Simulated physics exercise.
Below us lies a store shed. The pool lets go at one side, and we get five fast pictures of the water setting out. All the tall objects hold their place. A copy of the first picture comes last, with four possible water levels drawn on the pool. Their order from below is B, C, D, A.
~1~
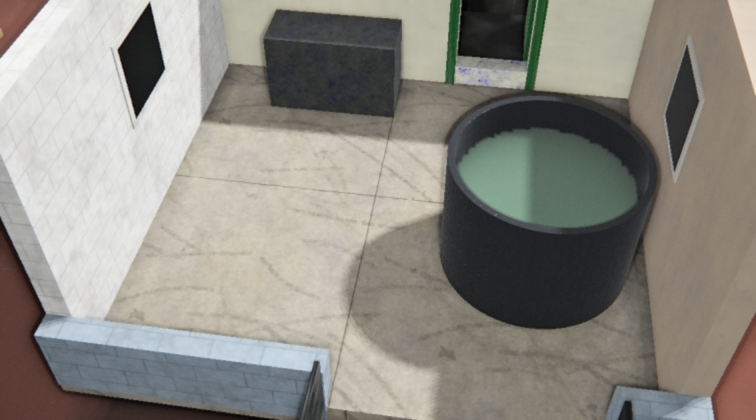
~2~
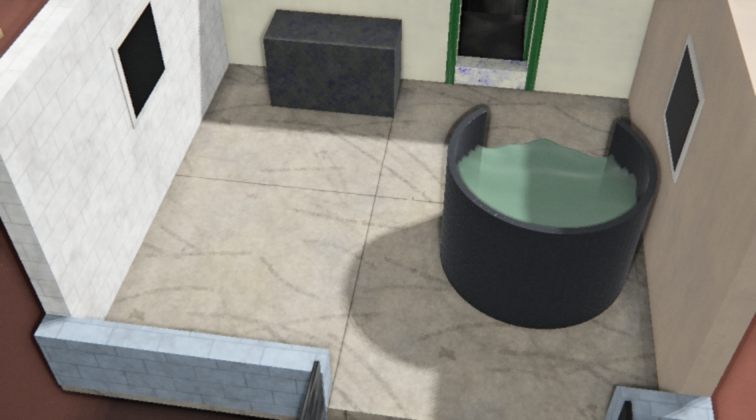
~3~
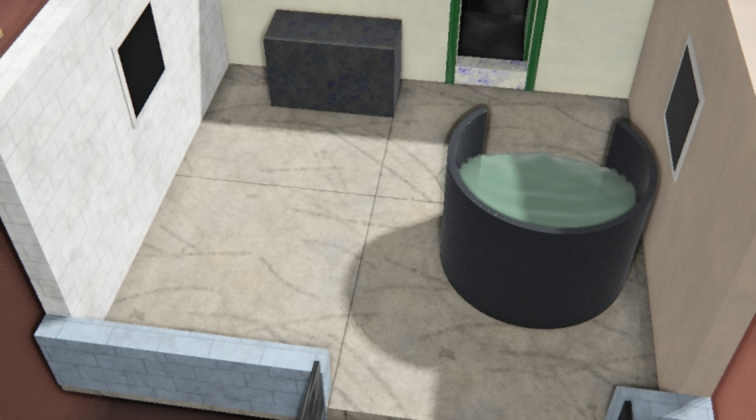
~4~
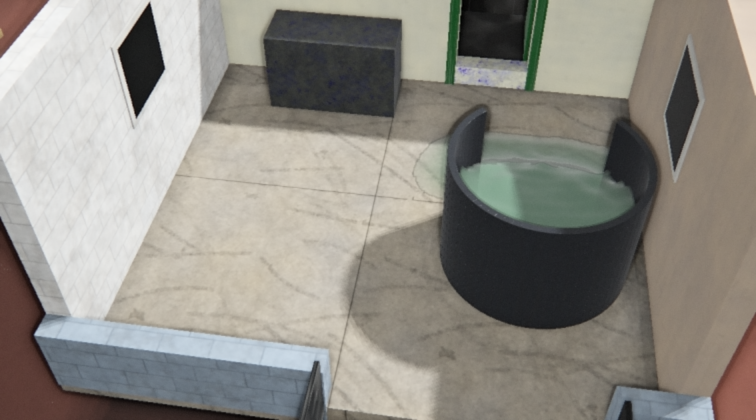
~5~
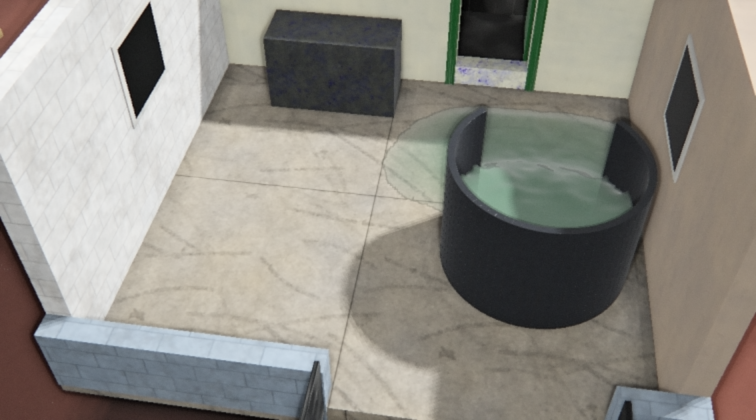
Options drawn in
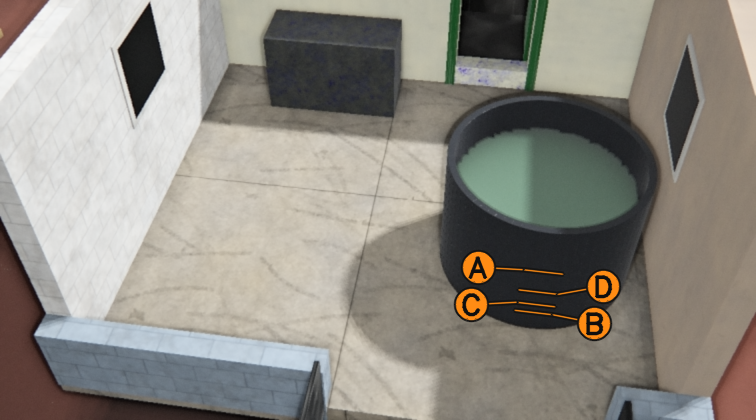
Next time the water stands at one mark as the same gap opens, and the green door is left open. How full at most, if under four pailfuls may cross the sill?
It is D.
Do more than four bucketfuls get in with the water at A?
Yes.
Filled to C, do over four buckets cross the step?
No, that is safe.
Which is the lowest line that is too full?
That is line A.
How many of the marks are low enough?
Three.
On the marked copy, A at (542, 271); B at (533, 312); C at (535, 304); D at (538, 292); from the bottom up B, C, D, A.
For line A, about 9 bucketfuls get in.
For line B, nothing gets over.
For line C, nothing gets over.
For line D, a splash gets over, under a bucket.
